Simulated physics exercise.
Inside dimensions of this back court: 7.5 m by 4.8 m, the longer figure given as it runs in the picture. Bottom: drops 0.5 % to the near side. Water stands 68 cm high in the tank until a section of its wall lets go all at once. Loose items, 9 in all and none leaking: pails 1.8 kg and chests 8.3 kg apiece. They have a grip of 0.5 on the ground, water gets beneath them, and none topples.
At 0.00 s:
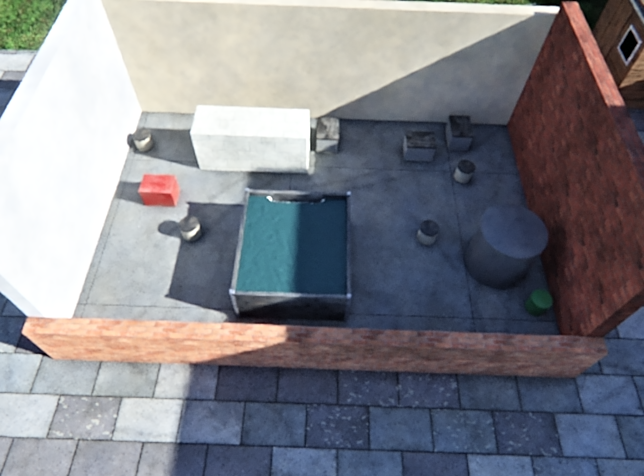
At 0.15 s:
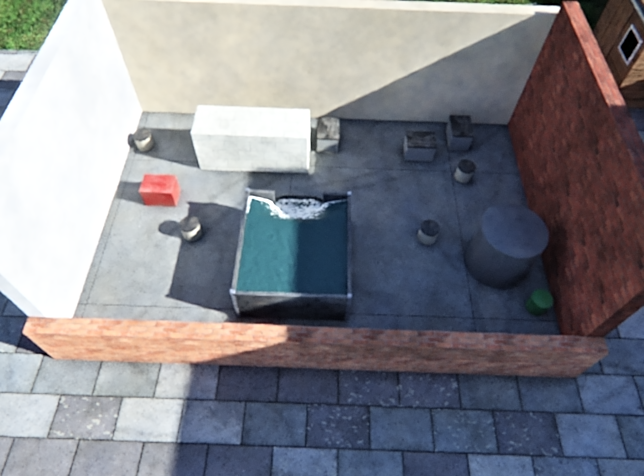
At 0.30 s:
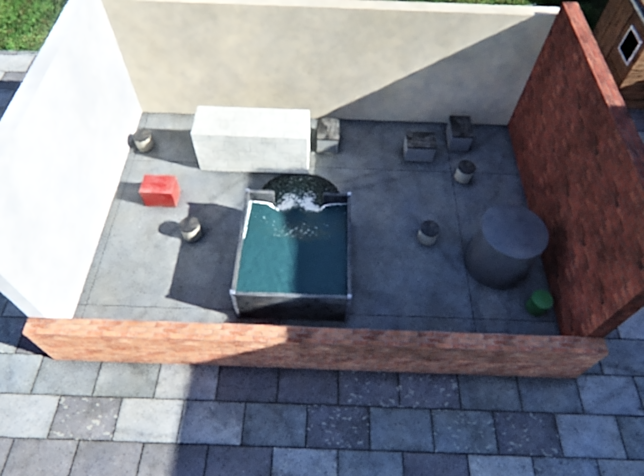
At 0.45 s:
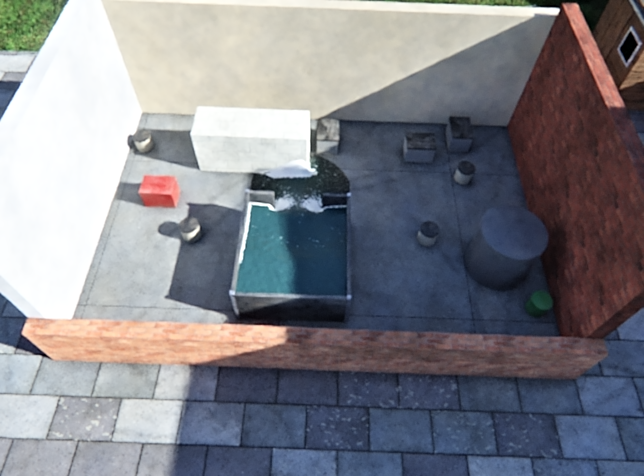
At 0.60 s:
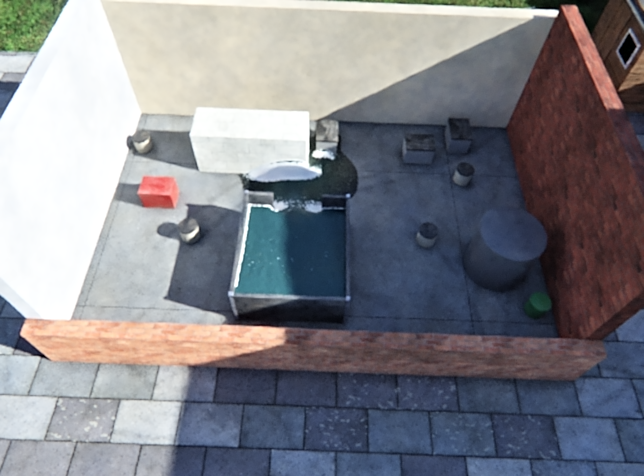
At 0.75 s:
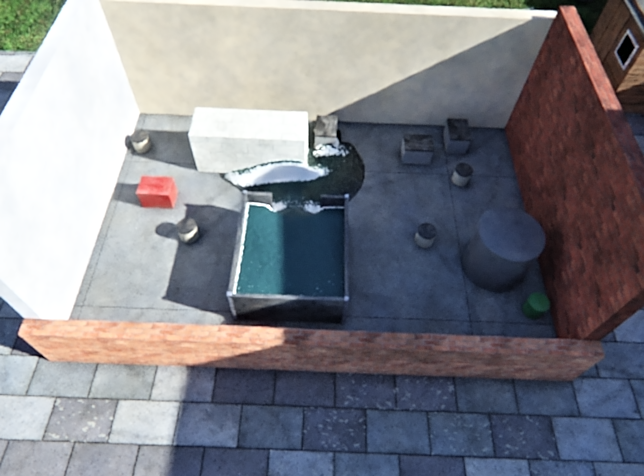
Water surging over the back edge of an open tank and spreading across the grey floor of a walled court.
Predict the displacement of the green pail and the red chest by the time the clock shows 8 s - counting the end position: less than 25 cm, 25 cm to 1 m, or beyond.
Outcome: Green pail: Moved far; red chest: Moved far.
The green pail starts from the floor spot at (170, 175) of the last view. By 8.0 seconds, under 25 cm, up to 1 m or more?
It goes a long way.
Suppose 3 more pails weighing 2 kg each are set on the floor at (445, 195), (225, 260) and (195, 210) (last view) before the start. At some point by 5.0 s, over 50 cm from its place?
One by one: Below the mark, below the mark, beyond the mark.
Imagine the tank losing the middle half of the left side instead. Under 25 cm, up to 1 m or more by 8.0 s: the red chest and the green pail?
If so, the red chest is washed away, the green pail shifts a bit.
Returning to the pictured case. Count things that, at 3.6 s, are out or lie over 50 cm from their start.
Answer: 7.
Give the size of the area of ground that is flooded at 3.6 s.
Roughly 24 m2 of it is wet.
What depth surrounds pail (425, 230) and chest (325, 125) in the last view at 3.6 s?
First about 0 cm, second about 3 cm.
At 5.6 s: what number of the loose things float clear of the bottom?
Count: 8.
After 1.6 s the green pail is near (539, 302), 0.0 m from its start, aground; the red chest is near (139, 190), 0.3 m from its start, aground; 1 afloat.
After 3.6 s the green pail is near (539, 302), 0.0 m from its start, aground; the red chest is near (98, 299), 2.2 m from its start, afloat; 3 afloat.
After 5.6 s the green pail is near (482, 332), 1.1 m from its start, afloat; the red chest is near (212, 303), 2.6 m from its start, afloat; 8 afloat.
After 8.0 s the green pail is near (384, 286), 2.4 m from its start, afloat; the red chest is near (212, 303), 2.6 m from its start, afloat; 9 afloat.
